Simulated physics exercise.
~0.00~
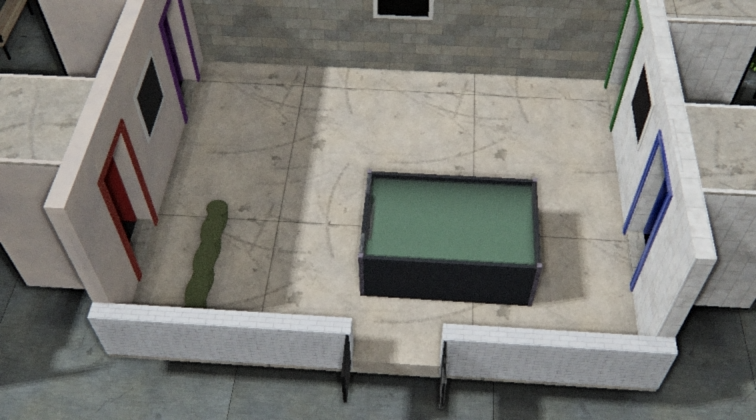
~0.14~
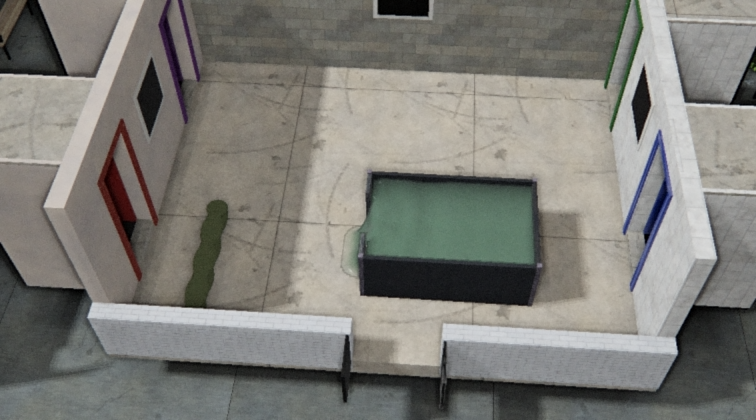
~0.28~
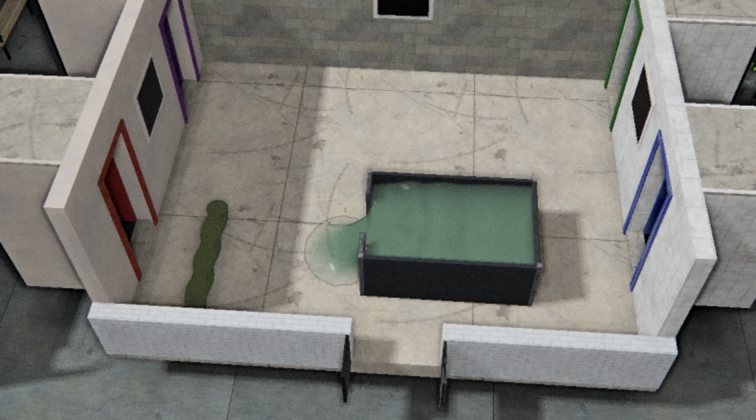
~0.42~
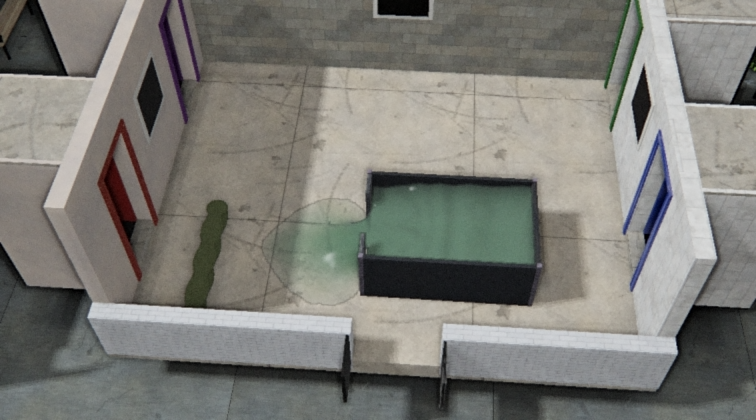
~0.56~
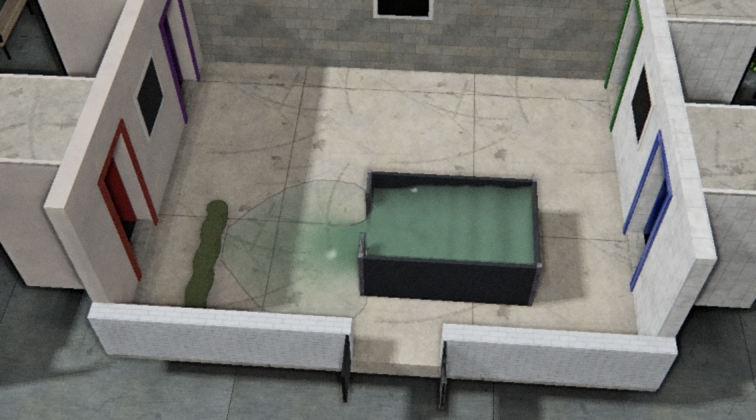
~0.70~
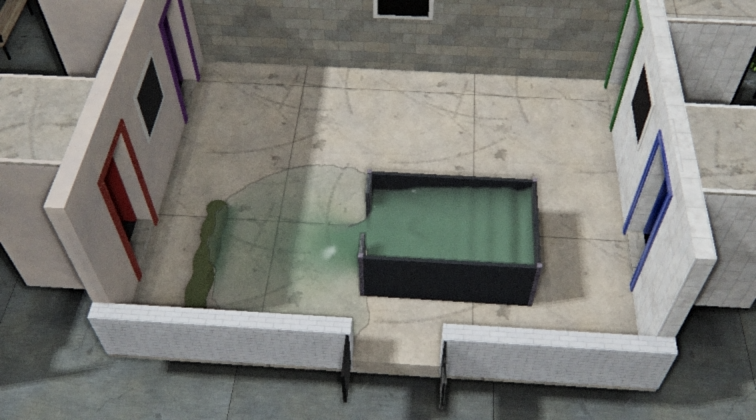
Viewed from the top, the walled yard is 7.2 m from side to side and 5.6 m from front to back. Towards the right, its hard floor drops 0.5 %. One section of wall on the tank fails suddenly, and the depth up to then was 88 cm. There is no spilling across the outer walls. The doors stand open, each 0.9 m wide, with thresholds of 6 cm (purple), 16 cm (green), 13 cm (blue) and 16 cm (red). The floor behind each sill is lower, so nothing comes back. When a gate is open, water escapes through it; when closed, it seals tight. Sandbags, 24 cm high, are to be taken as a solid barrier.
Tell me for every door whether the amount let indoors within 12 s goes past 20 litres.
Here it is: The purple door goes past it; the green door stays short of it; the blue door stays short of it; the red door stays short of it.
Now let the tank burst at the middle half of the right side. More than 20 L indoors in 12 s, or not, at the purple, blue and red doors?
Log - purple: Threshold not reached, blue: Threshold topped, red: Threshold not reached.
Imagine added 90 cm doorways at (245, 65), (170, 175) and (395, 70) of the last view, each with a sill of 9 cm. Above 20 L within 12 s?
Per doorway, in order: Sufficient / sufficient / insufficient.
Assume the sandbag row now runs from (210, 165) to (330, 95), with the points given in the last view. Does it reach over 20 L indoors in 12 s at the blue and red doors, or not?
Note - blue: Limit held; red: Limit exceeded.
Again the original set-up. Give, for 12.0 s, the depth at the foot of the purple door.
Close to 6.0 cm of depth.
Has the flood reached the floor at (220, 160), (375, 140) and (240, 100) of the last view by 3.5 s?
First spot submerged, second not yet wet, third submerged.
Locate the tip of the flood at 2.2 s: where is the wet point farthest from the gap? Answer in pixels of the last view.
(205, 61).
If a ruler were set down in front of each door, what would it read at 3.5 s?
In centimetres, the purple door has 11, the green door 0, the blue door 0 and the red door 9.
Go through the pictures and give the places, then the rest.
The first frame shows still water, 88 cm deep, in the tank at (450, 221).
In the second frame, the front is at (358, 230), 0.4 m from the gap at (368, 240); 0.2 m2 of floor is under water; 88 cm left at the back of the tank.
In the third frame, water pours out at (368, 240) and has run 0.9 m, to (314, 237); typically 12 cm deep outside, 88 cm at the tank's back.
In the fourth frame, the front is at (270, 241), 1.5 m from the gap at (368, 241); 1.9 m2 of floor is under water; 88 cm left at the back of the tank.
In the fifth frame, water pours out at (368, 241) and has run 2.2 m, to (229, 232); typically 5 cm deep outside, 84 cm at the tank's back.
In the sixth frame, the front is at (227, 204), 2.4 m from the gap at (368, 241); 5.7 m2 of floor is under water; 76 cm left at the back of the tank.
After 1.4 s water covers 30 % of the floor and is deepest (44 cm) near (214, 336); purple door not reached, green door not reached, blue door not reached, red door 1 cm at the sill, 0 L in.
After 2.2 s water covers 40 % of the floor and is deepest (37 cm) near (230, 261); purple door 14 cm at the sill, 3 L in, green door not reached, blue door not reached, red door 9 cm at the sill, 0 L in.
After 3.5 s water covers 45 % of the floor and is deepest (28 cm) near (222, 69); purple door 11 cm at the sill, 33 L in, green door not reached, blue door not reached, red door 9 cm at the sill, 0 L in.
After 7.0 s water covers 85 % of the floor and is deepest (16 cm) near (218, 313); purple door 12 cm at the sill, 130 L in, green door 11 cm at the sill, 0 L in, blue door 5 cm at the sill, 0 L in, red door 5 cm at the sill, 0 L in.
After 12.0 s water covers 95 % of the floor and is deepest (12 cm) near (494, 104); purple door 6 cm at the sill, 170 L in, green door 11 cm at the sill, 0 L in, blue door 7 cm at the sill, 0 L in, red door 6 cm at the sill, 0 L in.
